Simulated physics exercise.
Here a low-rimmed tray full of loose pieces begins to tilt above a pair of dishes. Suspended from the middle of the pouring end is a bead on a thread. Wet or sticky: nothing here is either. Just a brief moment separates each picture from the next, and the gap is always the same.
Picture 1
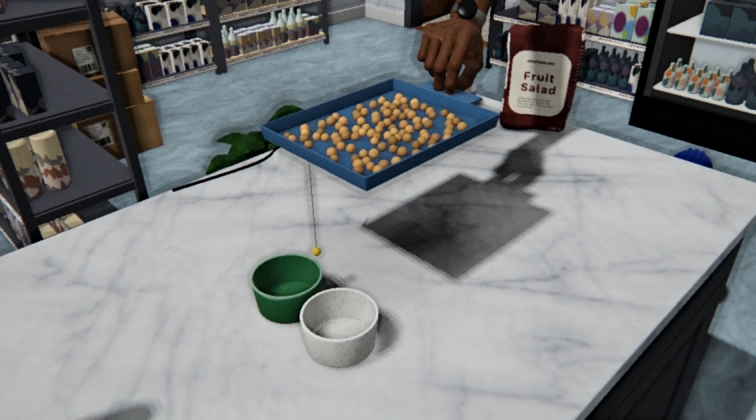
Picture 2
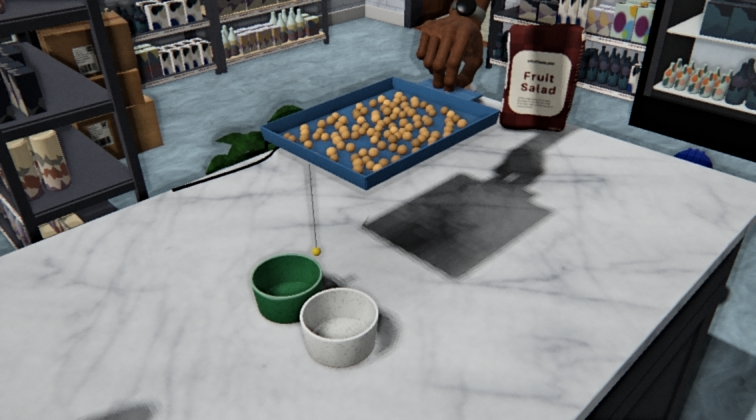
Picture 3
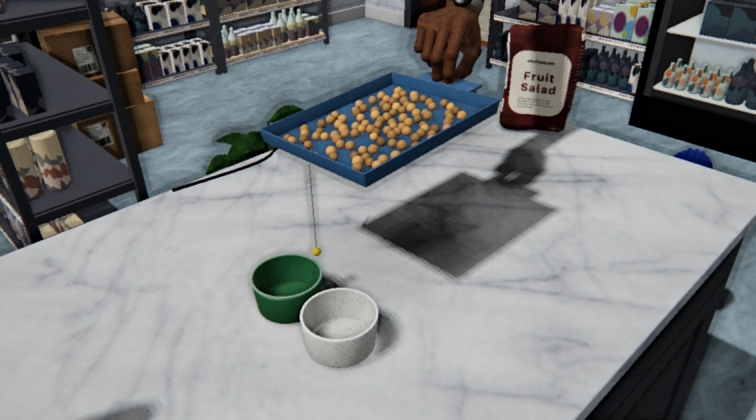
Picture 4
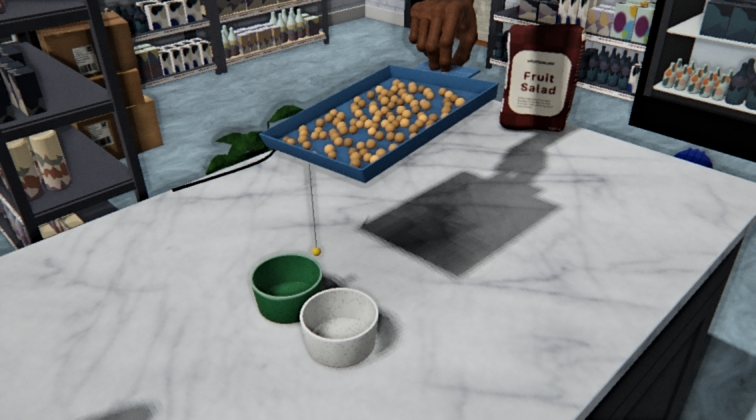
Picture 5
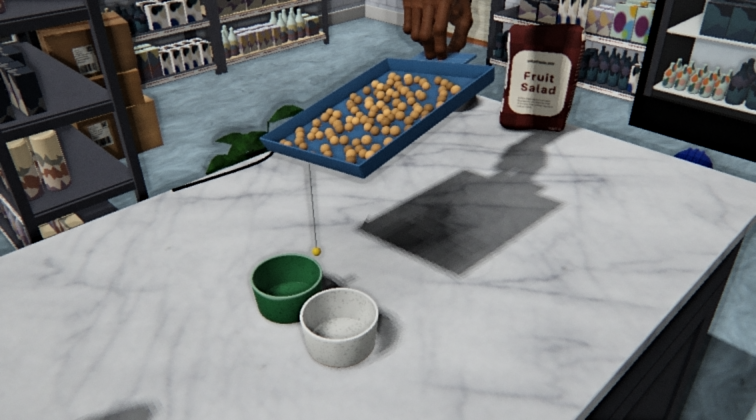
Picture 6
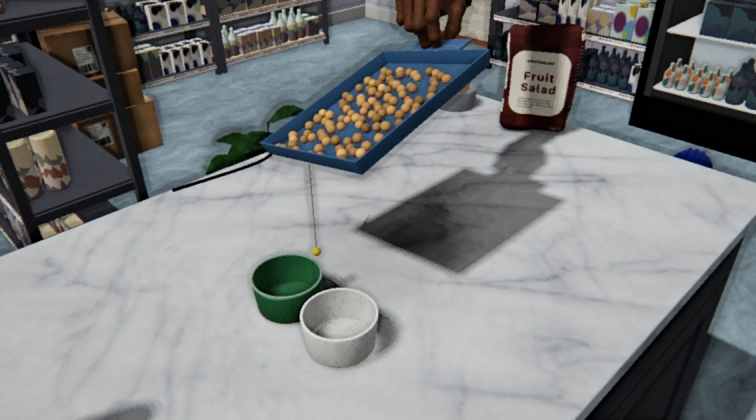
The footage shows a hand gradually raising the far end of a blue tray of small round tan pieces above a marble counter, tilting it as the pieces shift, while a yellow bead hangs still near green and whitish dishes.
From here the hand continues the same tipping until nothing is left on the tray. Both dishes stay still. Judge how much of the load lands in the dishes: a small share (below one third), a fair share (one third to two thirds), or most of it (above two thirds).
A small share.
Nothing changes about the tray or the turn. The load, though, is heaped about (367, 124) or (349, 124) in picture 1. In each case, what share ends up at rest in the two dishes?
You'd get near 0 percent first and near 0 percent after that.
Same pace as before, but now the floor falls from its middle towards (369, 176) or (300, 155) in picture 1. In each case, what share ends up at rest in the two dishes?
About 40 %, then 30 %.
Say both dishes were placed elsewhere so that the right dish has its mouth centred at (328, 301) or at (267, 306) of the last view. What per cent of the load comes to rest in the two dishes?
It would be near 10 per cent first and near 0 per cent second.
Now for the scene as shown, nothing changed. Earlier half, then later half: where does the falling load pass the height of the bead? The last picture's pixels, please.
The opening part goes through (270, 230); what follows goes through (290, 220).
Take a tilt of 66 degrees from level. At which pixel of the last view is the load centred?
(294, 139).
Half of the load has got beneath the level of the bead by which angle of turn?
About 100°.
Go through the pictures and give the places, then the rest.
In the first picture, corners of the pouring end near (263, 125) and (366, 176), level; middle of the load near (379, 130), round wooden beads; left dish near (259, 303); right dish near (311, 345); bead on its thread near (317, 252).
In the second picture, corners of the pouring end near (263, 126) and (366, 175), level; middle of the load near (379, 129).
In the third picture, corners of the pouring end near (263, 129) and (364, 172), tipped barely, lowest at the left corner; middle of the load near (378, 125).
In the fourth picture, corners of the pouring end near (263, 133) and (362, 168), tipped a little, lowest at the left corner; middle of the load near (377, 119).
In the fifth picture, corners of the pouring end near (263, 137) and (359, 164), tipped clearly, lowest at the left corner; middle of the load near (372, 115).
In the sixth picture, corners of the pouring end near (263, 142) and (356, 160), tipped clearly, lowest at the left corner; middle of the load near (364, 112), all but a few on the move; left dish near (259, 303); right dish near (311, 345).
Shortly afterwards, tray tipped steeply; the bulk on the tray; only a few outside both; a little in the air.
Next, tray tipped past a quarter turn; a little on the tray; near two thirds outside both; near a quarter in the air.
Some moments later, tray tipped past a quarter turn; the whole lot outside both.
In the end, tray tipped past a quarter turn; none at all in the right dish; none at all in the left dish; the whole lot outside both.
